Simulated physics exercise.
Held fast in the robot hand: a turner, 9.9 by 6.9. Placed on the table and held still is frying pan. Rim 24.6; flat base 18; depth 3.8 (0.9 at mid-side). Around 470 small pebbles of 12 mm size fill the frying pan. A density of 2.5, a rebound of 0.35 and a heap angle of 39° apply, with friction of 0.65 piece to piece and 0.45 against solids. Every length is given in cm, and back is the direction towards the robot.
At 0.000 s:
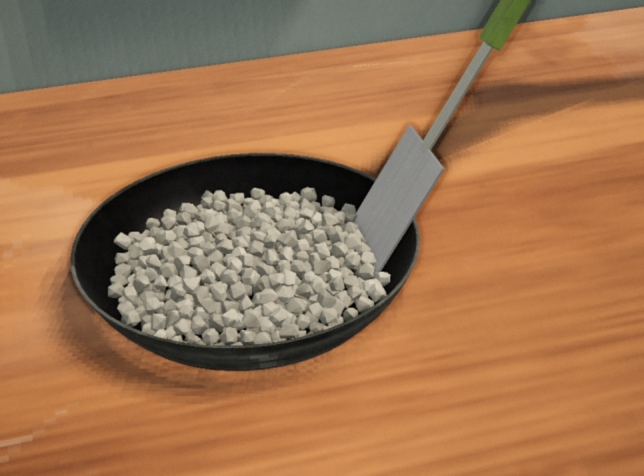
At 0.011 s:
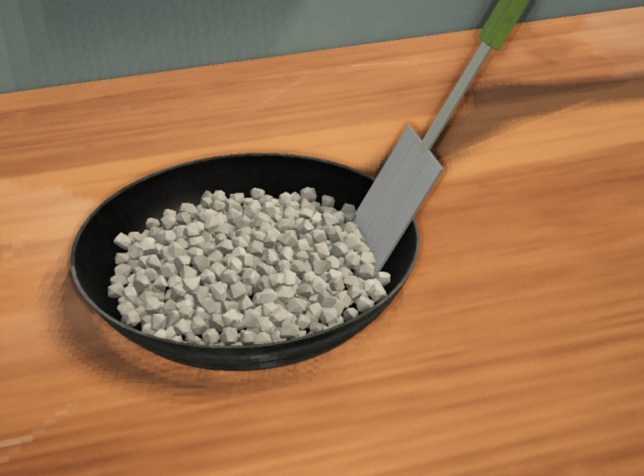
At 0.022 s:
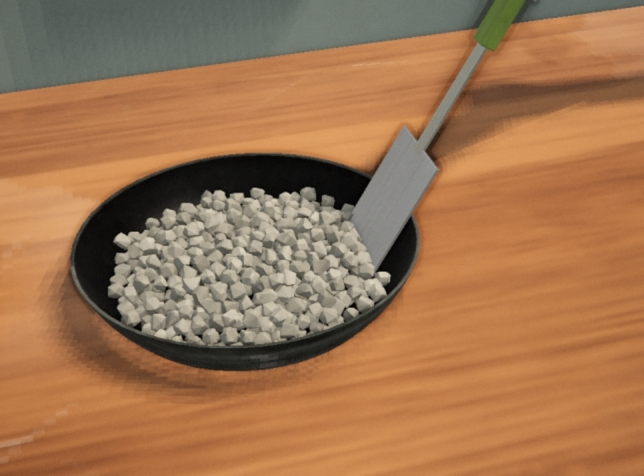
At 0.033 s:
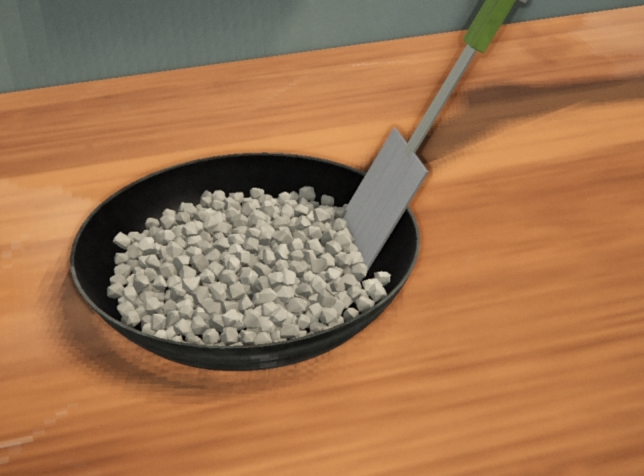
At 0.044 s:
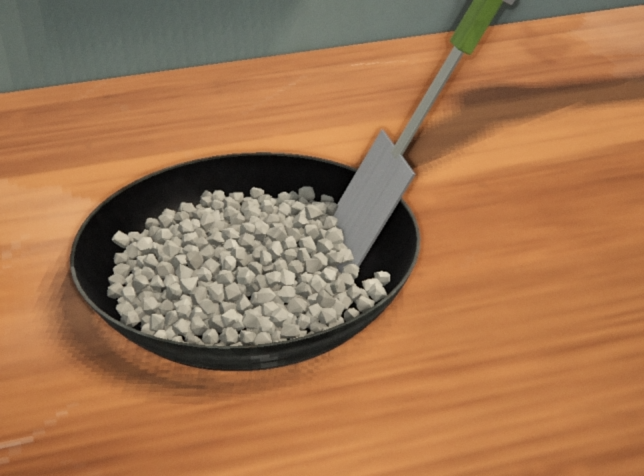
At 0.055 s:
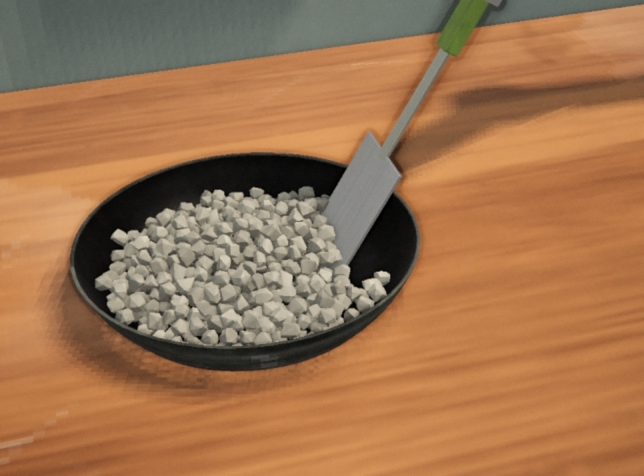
At the start, a green-handled turner rests its flat metal blade against the right side of a dark frying pan full of small grey pebbles on a wooden table. The turner then slides slowly left, pushing nearby pebbles along and baring a patch of pan behind it, while the pan stays still.
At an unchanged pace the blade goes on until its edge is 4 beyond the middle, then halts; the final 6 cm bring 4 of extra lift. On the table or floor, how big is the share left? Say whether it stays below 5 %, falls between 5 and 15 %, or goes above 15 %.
It falls between 5 and 15 %.
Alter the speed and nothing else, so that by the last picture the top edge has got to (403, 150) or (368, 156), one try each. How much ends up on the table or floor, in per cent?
Close to 0 per cent in the first try and close to 15 per cent in the second.
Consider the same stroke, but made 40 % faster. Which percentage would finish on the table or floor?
15 %.
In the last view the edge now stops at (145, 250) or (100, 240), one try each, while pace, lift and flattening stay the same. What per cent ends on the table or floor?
Try 1: Approx. 20 %; try 2: Approx. 35 %.
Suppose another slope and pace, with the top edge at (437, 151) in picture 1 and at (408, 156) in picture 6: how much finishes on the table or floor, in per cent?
It works out to about 5 %, more or less.
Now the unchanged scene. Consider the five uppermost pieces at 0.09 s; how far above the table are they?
Estimated height above table: Approx. 5 cm.
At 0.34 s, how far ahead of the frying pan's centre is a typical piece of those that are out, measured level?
Roughly 18 cm.
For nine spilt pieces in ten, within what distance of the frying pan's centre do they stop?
30 cm.
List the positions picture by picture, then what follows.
Turner top edge at (427, 146), sloping 59°; upper third of the load around (251, 252), from x 115 to 380, top at y 195; 467 in the frying pan, in the first frame.
Turner top edge at (426, 146), sloping 59°; upper third of the load around (251, 252), from x 115 to 380, top at y 195, in the second frame.
Turner top edge at (421, 147), sloping 59°; upper third of the load around (254, 250), from x 115 to 380, top at y 195, in the third frame.
Turner top edge at (411, 149), sloping 59°; upper third of the load around (251, 251), from x 115 to 380, top at y 195, in the fourth frame.
Turner top edge at (398, 151), sloping 59°; upper third of the load around (252, 249), from x 115 to 380, top at y 195, in the fifth frame.
Turner top edge at (385, 153), sloping 59°; upper third of the load around (247, 248), from x 105 to 380, top at y 195; 467 in the frying pan, in the sixth frame.
After 0.09 s, sloping 59°, highest piece 6 above the table; 467 in the frying pan.
After 0.12 s, sloping 59°, highest piece 9 above the table; 464 in the frying pan, 3 on the blade or in flight.
After 0.34 s, sloping 59°, highest piece 6 above the table; 426 in the frying pan, 40 on the table or floor, 1 on the blade or in flight.
After 1.39 s, sloping 59°, highest piece 6 above the table; 424 in the frying pan, 43 on the table or floor.
At rest, 424 in the frying pan, 43 on the table or floor. That is 9 % on the table or floor.
